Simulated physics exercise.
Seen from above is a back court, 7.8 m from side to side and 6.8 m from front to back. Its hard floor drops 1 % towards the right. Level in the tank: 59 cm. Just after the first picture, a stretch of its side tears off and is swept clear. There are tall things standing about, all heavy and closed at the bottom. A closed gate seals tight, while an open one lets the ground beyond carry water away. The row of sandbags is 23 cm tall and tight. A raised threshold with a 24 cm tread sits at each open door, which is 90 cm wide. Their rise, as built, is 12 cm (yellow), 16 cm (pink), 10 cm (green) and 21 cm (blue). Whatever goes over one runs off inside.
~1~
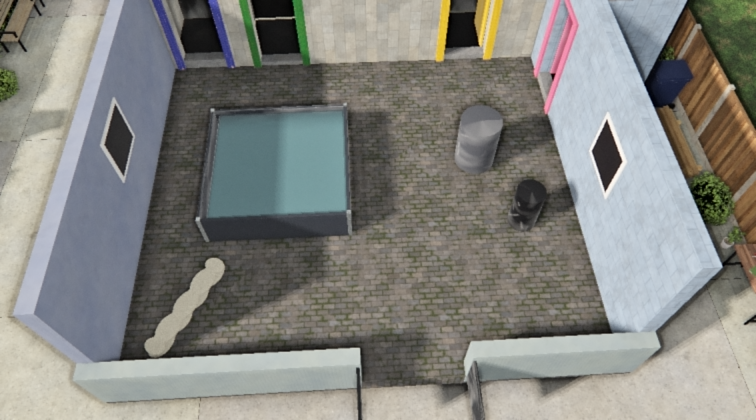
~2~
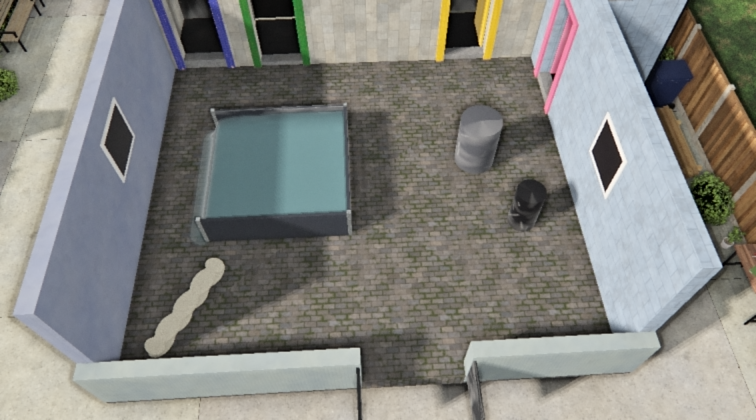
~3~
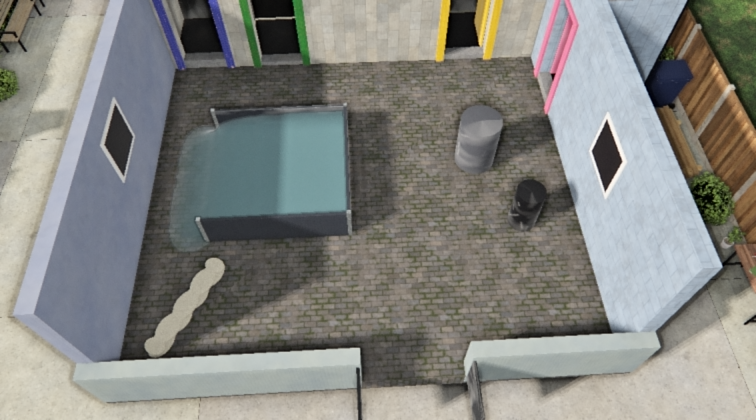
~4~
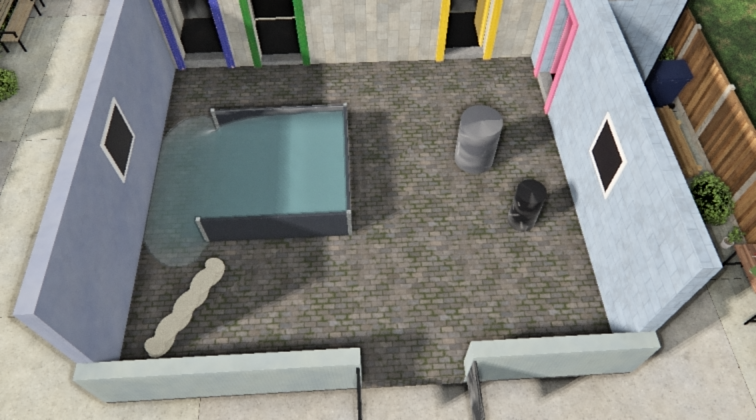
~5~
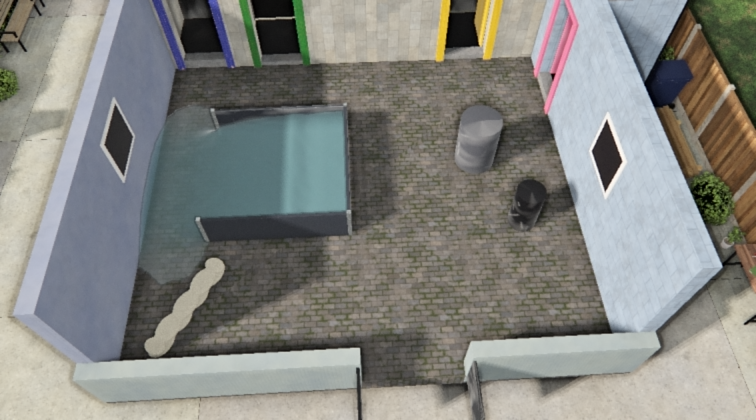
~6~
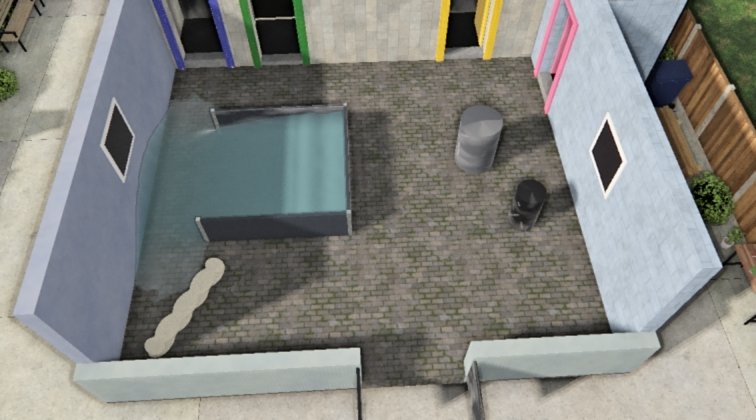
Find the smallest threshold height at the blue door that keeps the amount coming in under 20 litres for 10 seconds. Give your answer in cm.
The smallest height is roughly 30 cm.
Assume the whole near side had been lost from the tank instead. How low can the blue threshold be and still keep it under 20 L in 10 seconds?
With that break, close to 13.0 cm.
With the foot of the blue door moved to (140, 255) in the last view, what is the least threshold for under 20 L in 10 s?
Around 26 cm would do it.
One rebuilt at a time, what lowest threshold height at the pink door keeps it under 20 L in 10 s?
I'd raise pink to close to 9.5 cm.
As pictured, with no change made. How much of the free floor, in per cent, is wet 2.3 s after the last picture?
Around 30 per cent of the free floor.
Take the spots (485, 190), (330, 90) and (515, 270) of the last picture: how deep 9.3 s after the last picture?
About 7, 4 and 8 cm respectively.
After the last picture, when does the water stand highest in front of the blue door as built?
It peaks around 1.8 s.
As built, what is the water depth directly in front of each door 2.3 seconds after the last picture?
At the yellow door the depth is 0 cm, at pink 0 cm, at green 12 cm and at blue 33 cm.
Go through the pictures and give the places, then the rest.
In the first picture, still water, 59 cm deep, in the tank at (277, 162); the blue door at (195, 30) is dry.
In the second picture, the gap is at (214, 178), the front 0.3 m out at (195, 238); the back of the tank holds 59 cm.
In the third picture, the front is at (173, 230), 0.7 m from the gap at (214, 179); 1.6 m2 of floor is wet, 59 cm left at the back.
In the fourth picture, the front is at (147, 223), 1.2 m from the gap at (215, 179); 3.1 m2 of floor is wet, 59 cm left at the back.
In the fifth picture, the gap is at (215, 179), the front 1.2 m out at (139, 264); the back of the tank holds 59 cm.
In the sixth picture, the front is at (136, 280), 1.4 m from the gap at (215, 180); 3.9 m2 of floor is wet, 58 cm left at the back; the blue door at (195, 30), 3.2 m from the gap, is still 1.0 m from the nearest water.
Then, 0.7 s after the last picture water covers 10 % of the floor, deepest (46 cm) near (173, 187); it has not reached the blue door.
Then, 2.3 s after the last picture water covers 30 % of the floor, deepest (48 cm) near (117, 379); 33 cm at the blue door, 59 litres in over its 21 cm threshold.
Then, 9.3 s after the last picture water covers 90 % of the floor, deepest (13 cm) near (604, 353); 10 cm at the blue door, 103 litres in over its 21 cm threshold.
At the blue door as built, the water peaked near 34 cm, 1.9 s after the last picture.
With a threshold of 25.5 cm, 52 litres would have come in within the 10 s; with 34 cm, 6 litres. So under 20 litres takes about 30 cm.
